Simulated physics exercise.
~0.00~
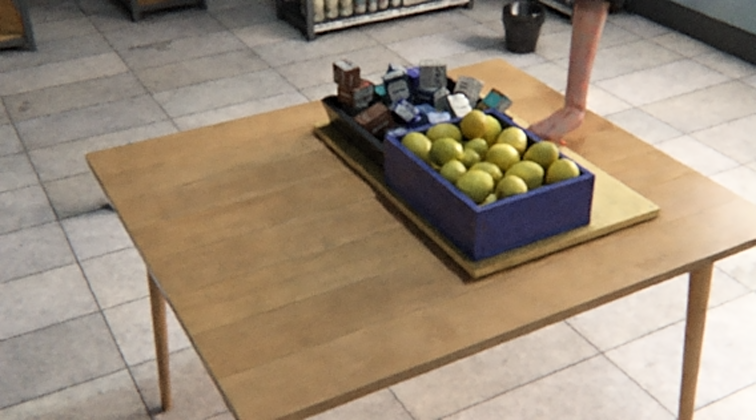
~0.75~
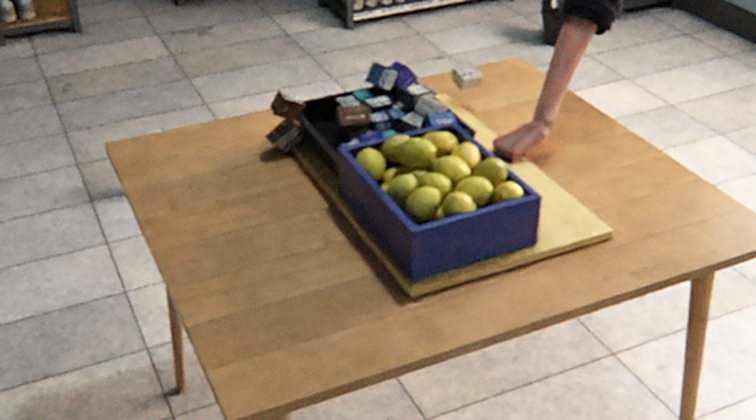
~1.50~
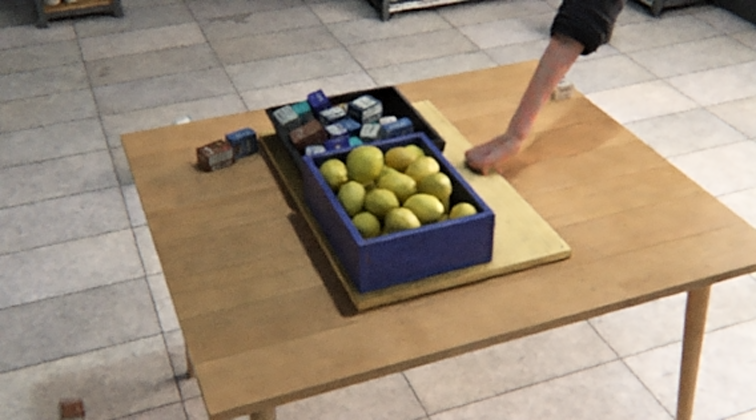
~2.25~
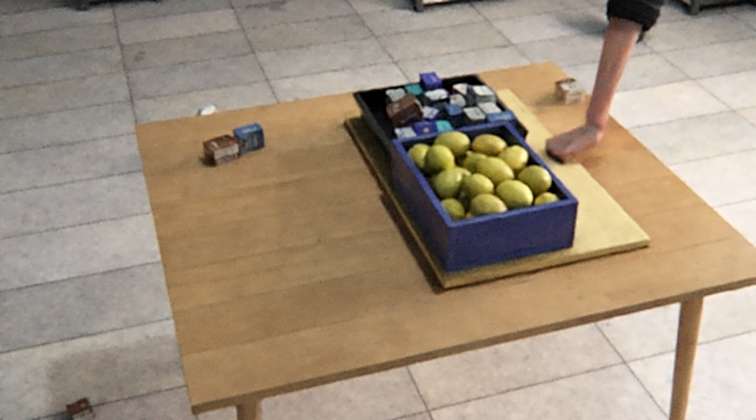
A hand slid a board holding a blue basket of lemons and a black basket of small cartons left across a wooden table, then back right; several cartons spilled from the black basket, one landing on the floor, while the lemons stayed put.
